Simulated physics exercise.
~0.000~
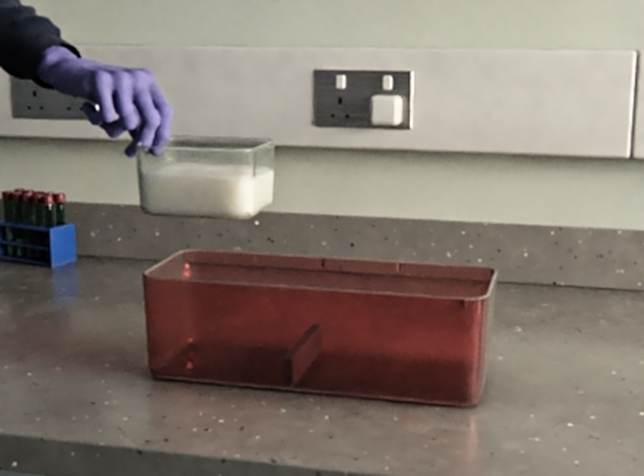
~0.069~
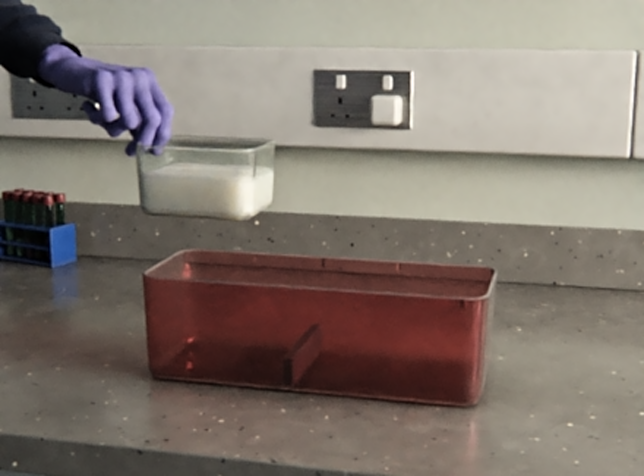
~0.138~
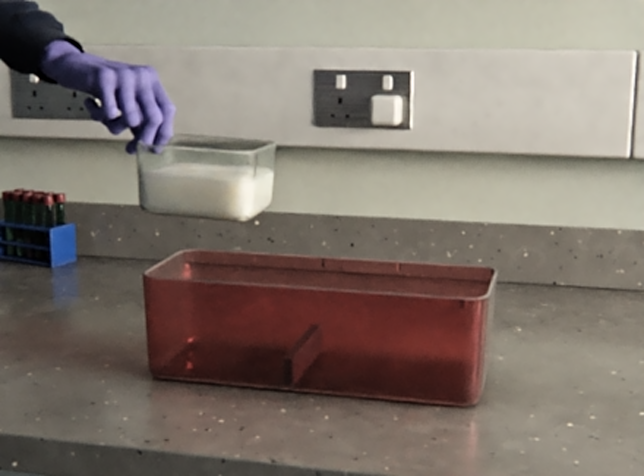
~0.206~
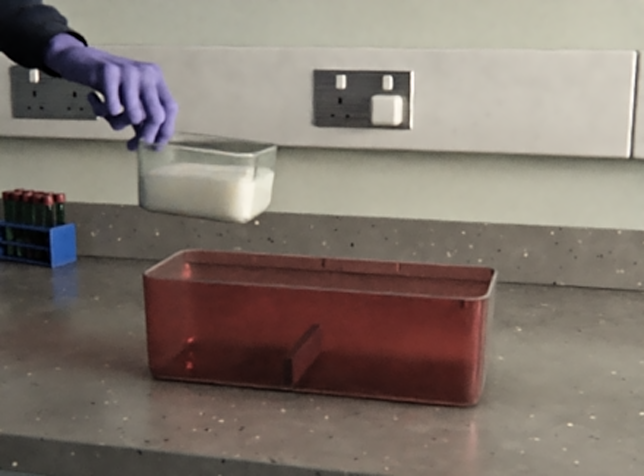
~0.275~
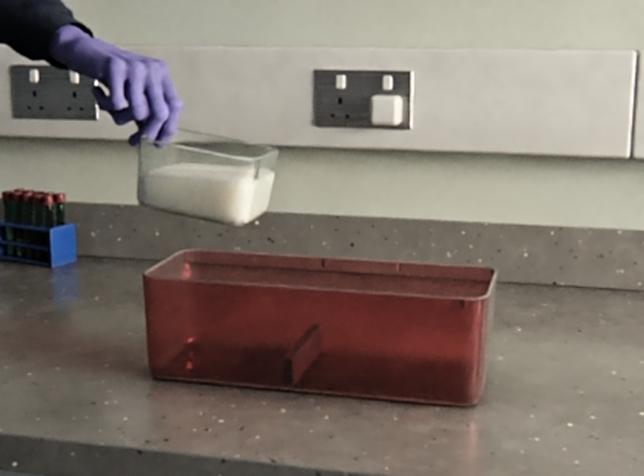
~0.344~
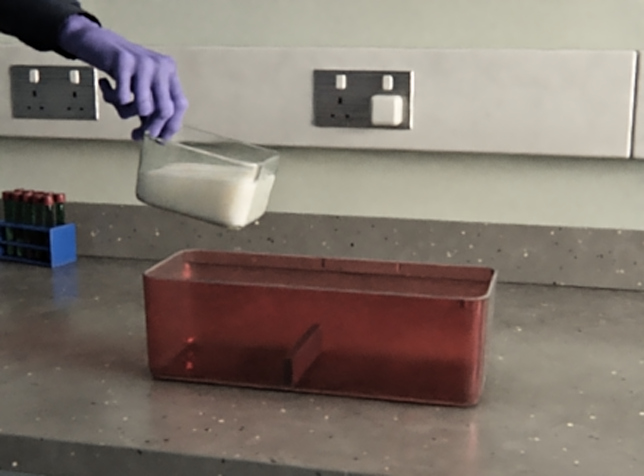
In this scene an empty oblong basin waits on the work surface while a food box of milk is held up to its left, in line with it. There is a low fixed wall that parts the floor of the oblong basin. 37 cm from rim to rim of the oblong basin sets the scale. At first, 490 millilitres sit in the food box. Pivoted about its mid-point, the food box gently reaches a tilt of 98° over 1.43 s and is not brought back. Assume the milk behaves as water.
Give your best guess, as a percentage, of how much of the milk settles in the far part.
I would say 58 per cent of it settles there.
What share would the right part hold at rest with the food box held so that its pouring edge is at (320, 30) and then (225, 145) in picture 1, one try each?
Near 90 in a hundred on the first go and near 5 in a hundred on the second.
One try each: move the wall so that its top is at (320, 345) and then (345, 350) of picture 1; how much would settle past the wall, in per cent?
One try each: Around 35 percent and then around 5 percent.
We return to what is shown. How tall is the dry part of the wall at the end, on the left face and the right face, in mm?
About 22 mm left, about 22 mm right.
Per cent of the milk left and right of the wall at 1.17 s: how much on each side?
About 16 % left, 56 % right.
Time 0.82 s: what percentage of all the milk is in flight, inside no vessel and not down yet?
Around 22 in a hundred.
After 0.82 s the tilt is 60° and 69 per cent is still to pour, 2 is left of the wall and 7 right of it.
After 1.17 s the tilt is 90° and 19 per cent is still to pour, 16 is left of the wall and 57 right of it.
After 1.53 s the tilt is 98° and 3 per cent is still to pour, 38 is left of the wall and 58 right of it.
After 1.93 s the tilt is 98° and 0 per cent is still to pour, 41 is left of the wall and 58 right of it.
In the end 41 per cent lies left of the wall, 58 right of it and 0 outside.
